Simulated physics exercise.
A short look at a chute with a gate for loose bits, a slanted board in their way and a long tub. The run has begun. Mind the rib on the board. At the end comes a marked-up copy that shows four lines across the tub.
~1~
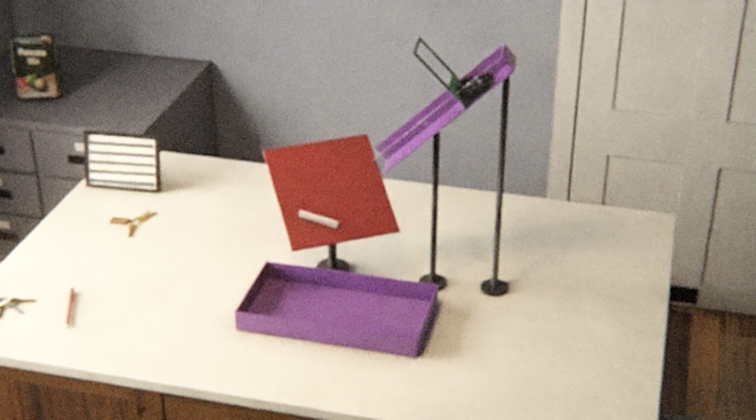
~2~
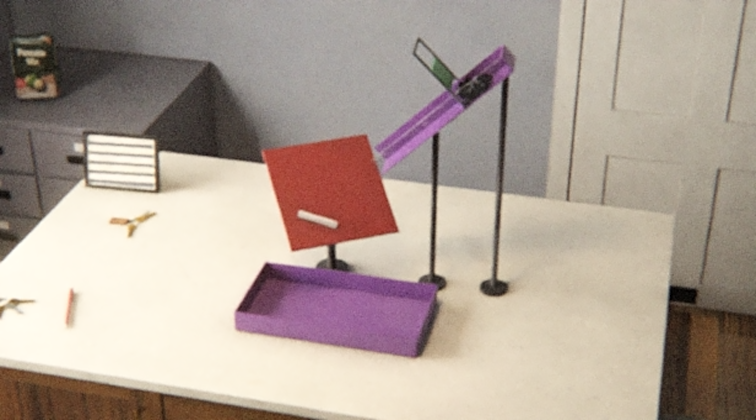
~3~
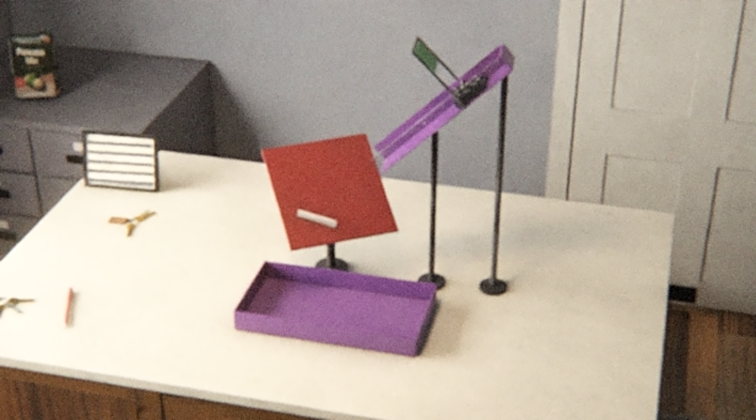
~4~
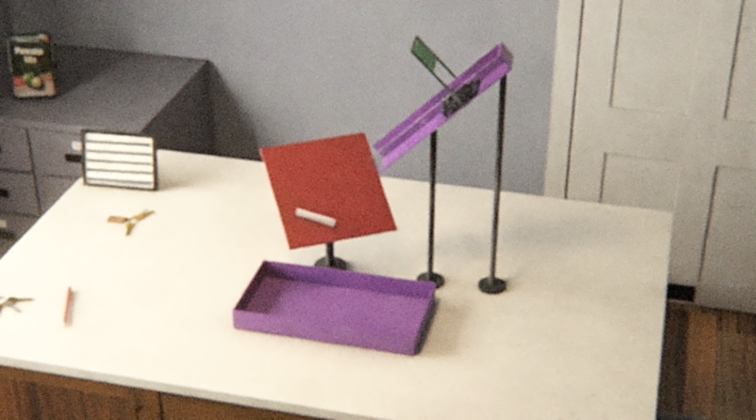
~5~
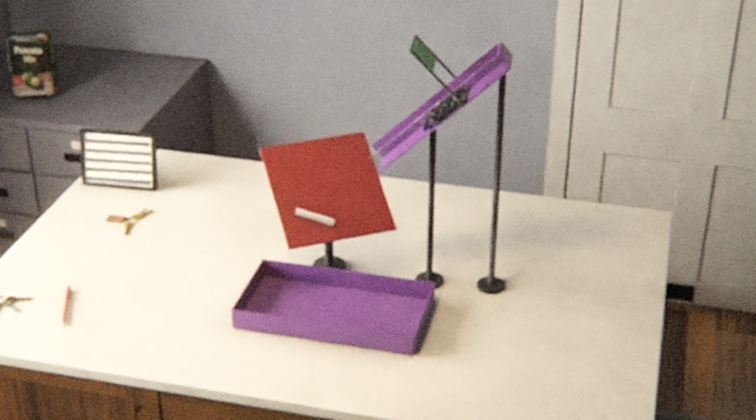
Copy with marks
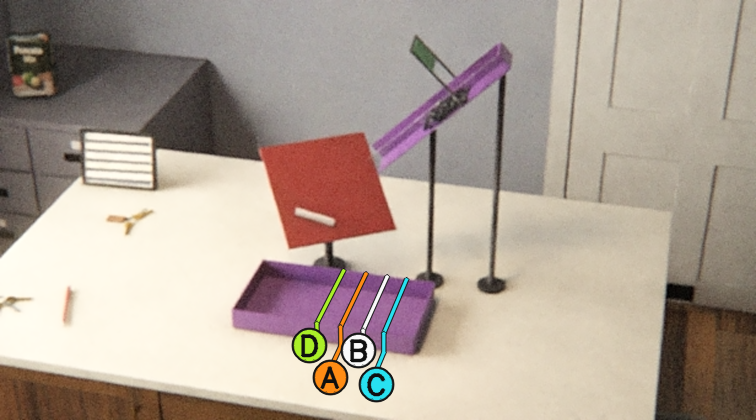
In this clip, a green gate stands raised above a sloping purple chute on black stands, and a clump of small black bits slides a short way down the chute toward a tilted red board above an empty purple tub.
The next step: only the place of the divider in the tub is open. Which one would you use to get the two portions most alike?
Use line A.
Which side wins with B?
The left side.
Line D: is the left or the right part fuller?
The right side.
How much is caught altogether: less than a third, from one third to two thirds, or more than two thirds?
It is from one third to two thirds.
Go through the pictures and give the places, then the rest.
Load behind the gate at (473, 86), black beans; lip of the chute at (385, 167), sloping fairly steeply, in the first picture.
Middle of the board at (330, 191), tilted fairly steeply; middle of its low edge at (346, 241); of its high edge at (315, 142), in the second picture.
Front corners of the tub at (234, 311) and (415, 338), empty; front of the load at (457, 104), in the third picture.
Middle of the load at (457, 97); its front at (442, 111), about a quarter of the way to the lip; rib from (297, 209) to (336, 221), in the fourth picture.
Middle of the load at (444, 108); its front at (425, 129), about half of the way to the lip, in the fifth picture.
On the marked copy, line A crosses the front rim at (340, 326); line B crosses the front rim at (363, 329); line C crosses the front rim at (384, 332); line D crosses the front rim at (317, 322).
If A is chosen, of what is caught, about half on the left of the divider, about half on the right.
If B is chosen, of what is caught, most on the left of the divider, a small part on the right.
If C is chosen, of what is caught, all on the left of the divider, none on the right.
If D is chosen, of what is caught, a small part on the left of the divider, most on the right.
